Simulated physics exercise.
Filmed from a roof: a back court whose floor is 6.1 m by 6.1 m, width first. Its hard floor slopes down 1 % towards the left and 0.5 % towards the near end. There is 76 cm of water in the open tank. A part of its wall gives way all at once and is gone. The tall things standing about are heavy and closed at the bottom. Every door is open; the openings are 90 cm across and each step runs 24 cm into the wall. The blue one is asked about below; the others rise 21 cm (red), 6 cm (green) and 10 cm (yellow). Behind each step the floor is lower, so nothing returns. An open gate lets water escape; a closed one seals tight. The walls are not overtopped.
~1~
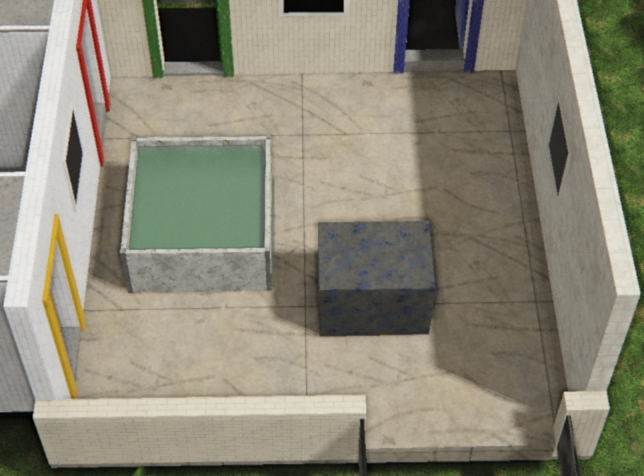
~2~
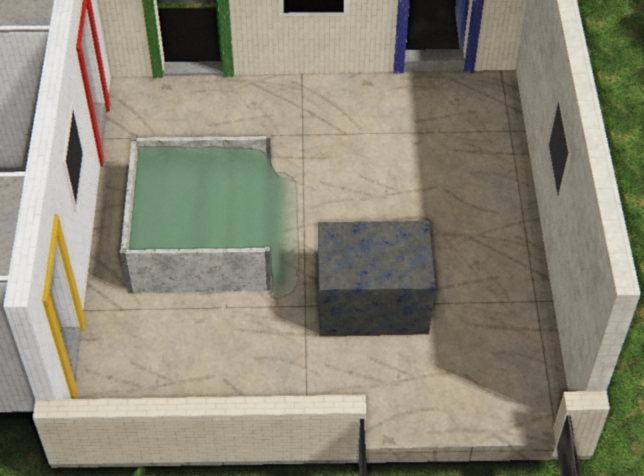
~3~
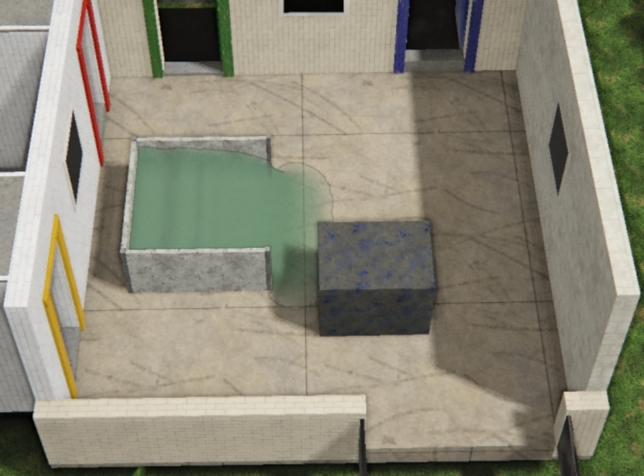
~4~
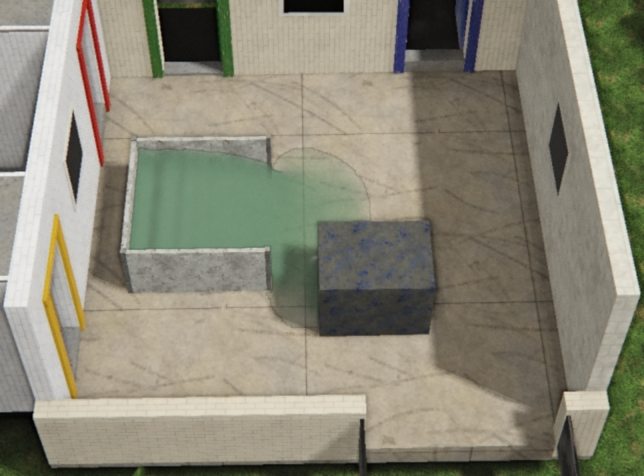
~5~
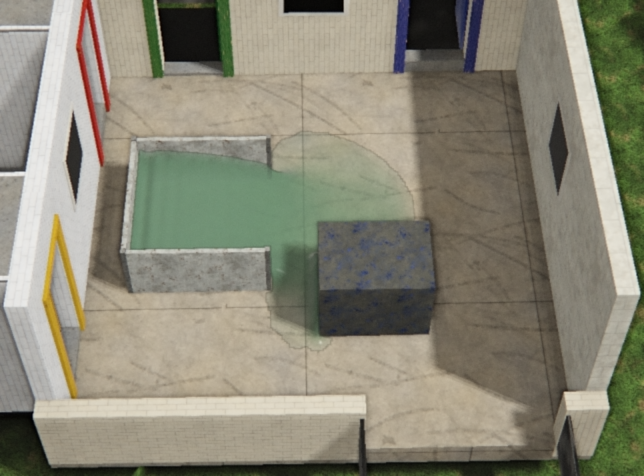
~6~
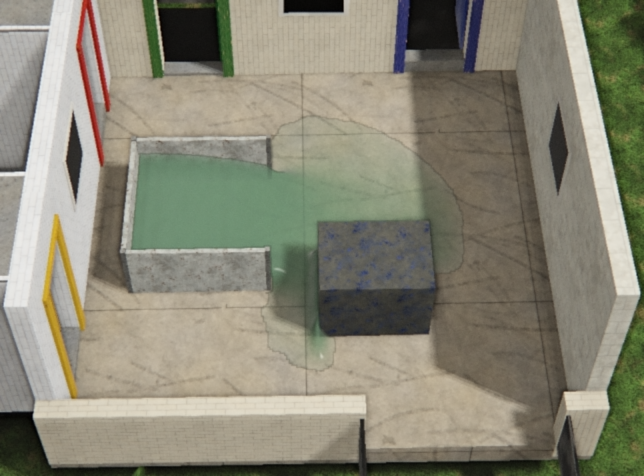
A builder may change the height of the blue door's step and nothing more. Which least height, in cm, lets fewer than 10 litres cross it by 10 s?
At least 20 cm or so.
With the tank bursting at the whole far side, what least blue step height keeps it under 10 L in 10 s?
Some 6.0 cm.
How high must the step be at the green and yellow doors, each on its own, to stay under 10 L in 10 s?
About 8.5 cm at green and 8.0 cm at yellow.
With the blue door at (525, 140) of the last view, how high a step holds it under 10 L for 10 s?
About 22 cm.
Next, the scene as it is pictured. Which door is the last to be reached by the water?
It is the red one.
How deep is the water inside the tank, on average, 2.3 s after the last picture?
Roughly 14 cm on average.
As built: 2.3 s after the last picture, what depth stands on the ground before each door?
Depths in cm: Red 0, green 0, yellow 6, blue 24.
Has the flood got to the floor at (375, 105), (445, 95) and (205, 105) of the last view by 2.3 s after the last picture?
In turn: Flooded, wet, not reached.
Then, 0.7 s after the last picture water covers 40 % of the floor, deepest (40 cm) near (306, 275); it has not reached the blue door.
Then, 2.3 s after the last picture water covers 60 % of the floor, deepest (36 cm) near (507, 77); 24 cm at the blue door, 1 litre in over its 22 cm step.
Then, 9.3 s after the last picture water covers 100 % of the floor, deepest (12 cm) near (204, 434); 2 cm at the blue door, 5 litres in over its 22 cm step.
At the blue door as built, the water peaked near 24 cm, 2.3 s after the last picture.
Run again over the same 10 s with other heights there, 19 litres in over 17 cm, 3 litres over 23.5 cm. The limit of 10 litres is kept from about 20 cm up.
